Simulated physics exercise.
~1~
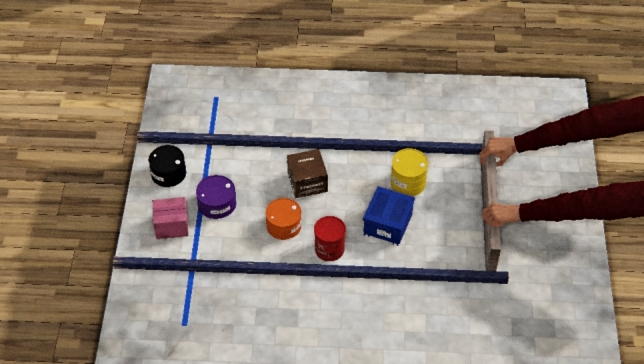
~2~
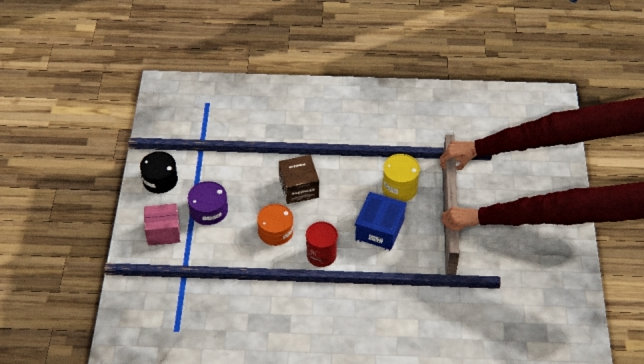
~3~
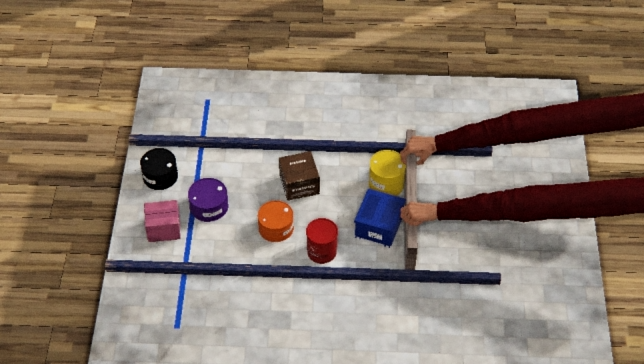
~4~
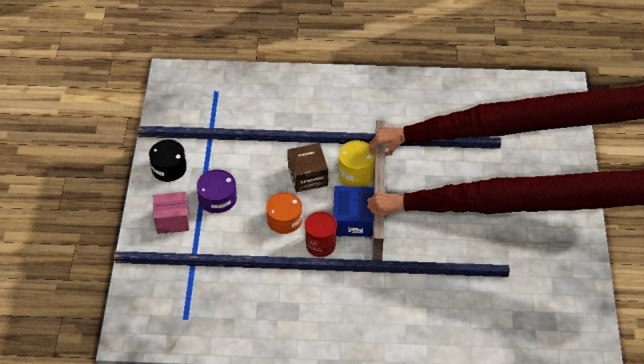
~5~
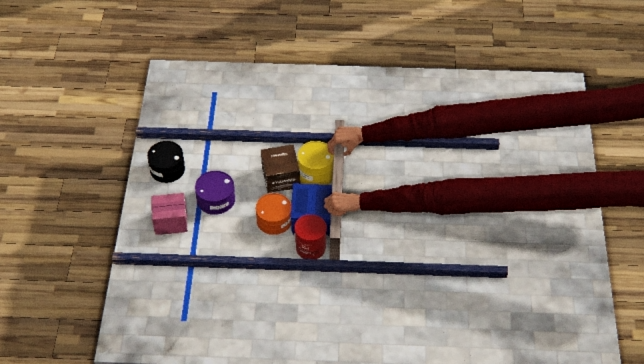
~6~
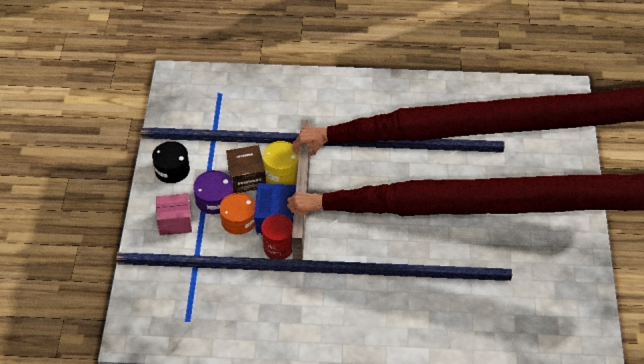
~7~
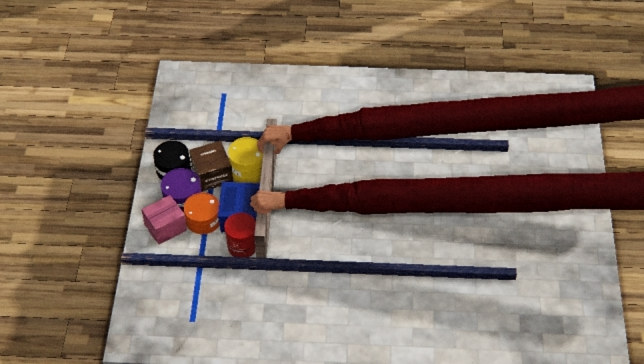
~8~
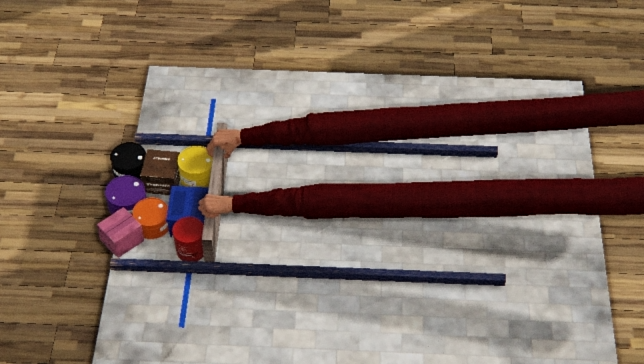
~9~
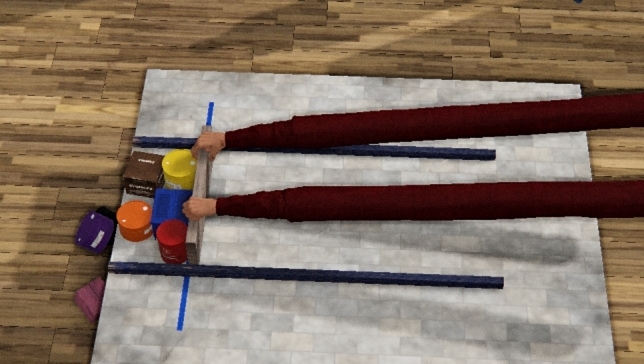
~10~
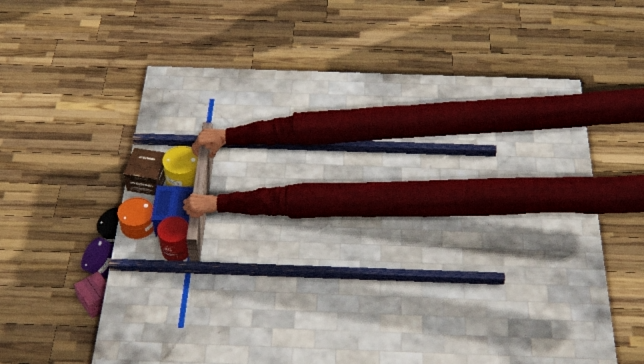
On a pale tiled deck above a wooden floor, two hands slide an upright plank left between two dark rails, gathering boxes and canisters into a cluster, until it stops at the blue tape line and the black canister, purple canister and pink parcel have gone over the left edge.
